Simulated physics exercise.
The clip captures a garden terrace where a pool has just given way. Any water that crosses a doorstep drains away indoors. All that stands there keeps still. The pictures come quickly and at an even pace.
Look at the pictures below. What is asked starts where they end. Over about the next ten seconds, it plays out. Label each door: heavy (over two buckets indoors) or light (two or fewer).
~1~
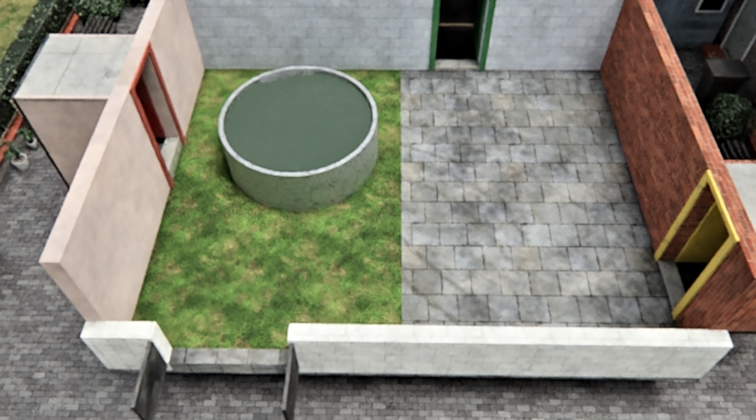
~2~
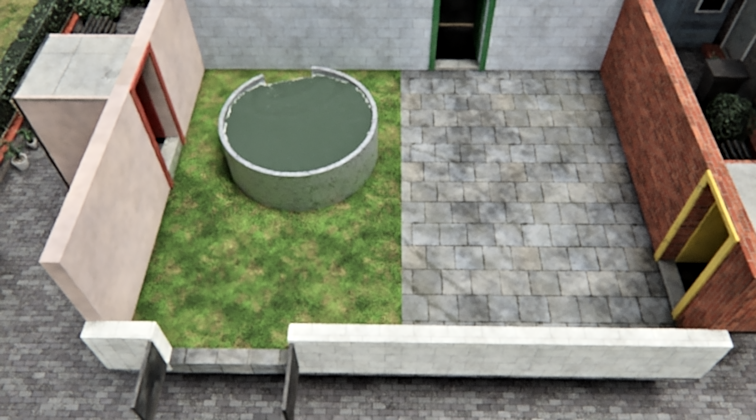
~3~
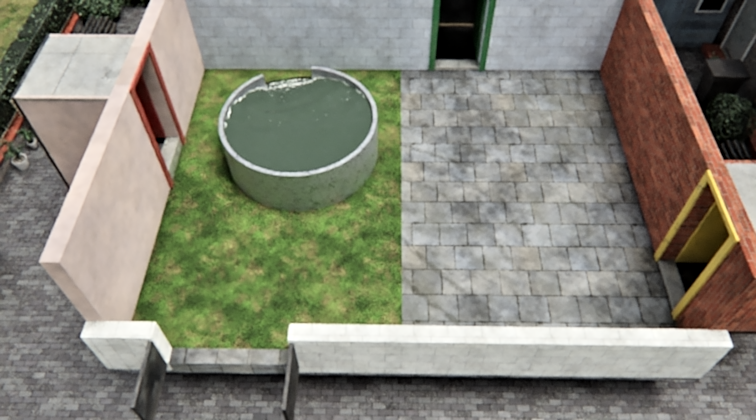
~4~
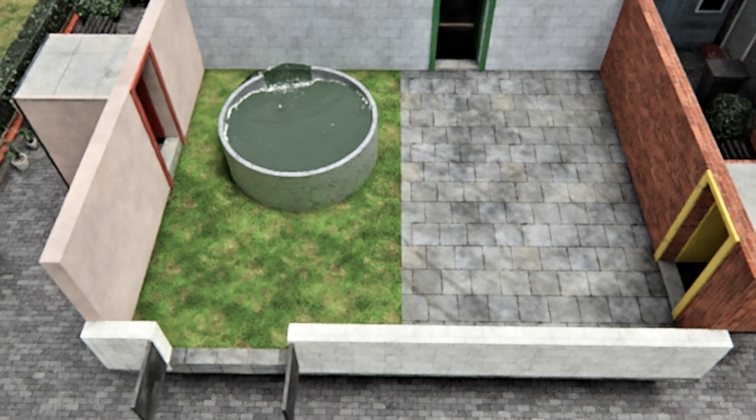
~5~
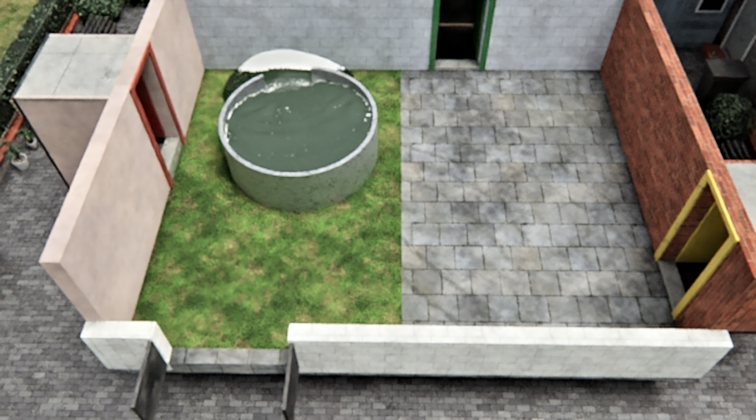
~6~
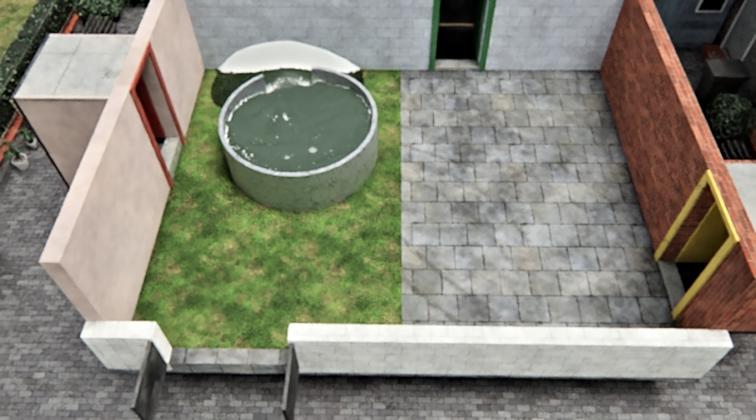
Green door - light; yellow door - light; red door - light.
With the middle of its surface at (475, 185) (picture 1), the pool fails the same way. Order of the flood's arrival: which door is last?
Looks like the door marked yellow.
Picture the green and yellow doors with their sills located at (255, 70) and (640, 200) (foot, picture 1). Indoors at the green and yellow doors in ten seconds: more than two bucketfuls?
One by one: Green lets more in; yellow holds.
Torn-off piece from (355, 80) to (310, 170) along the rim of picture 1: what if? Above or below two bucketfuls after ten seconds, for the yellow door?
In brief, the yellow door exceeds the mark.
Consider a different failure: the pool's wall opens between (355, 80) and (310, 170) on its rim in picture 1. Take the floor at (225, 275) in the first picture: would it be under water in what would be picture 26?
Bone-dry.
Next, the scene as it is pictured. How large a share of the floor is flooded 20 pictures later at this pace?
55 %, roughly.
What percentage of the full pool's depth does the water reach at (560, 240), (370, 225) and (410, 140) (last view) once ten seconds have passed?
First 4, next 6, last 4 in a hundred.
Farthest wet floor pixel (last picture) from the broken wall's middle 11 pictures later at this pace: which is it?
Somewhere near (505, 70).
A moment on, water covers 10 % of the floor; the green door not reached, the yellow door not reached, the red door not reached.
Next, water covers 25 % of the floor; the green door wet at the sill, nothing in, the yellow door not reached, the red door wet at the sill, nothing in.
Then, water covers 55 % of the floor; the green door wet at the sill, nothing in, the yellow door not reached, the red door wet at the sill, nothing in.
Later, water covers 85 % of the floor; the green door wet at the sill, nothing in, the yellow door wet at the sill, nothing in, the red door wet at the sill, nothing in.
In the end, water covers 100 % of the floor; the green door wet at the sill, nothing in, the yellow door wet at the sill, nothing in, the red door wet at the sill, nothing in.
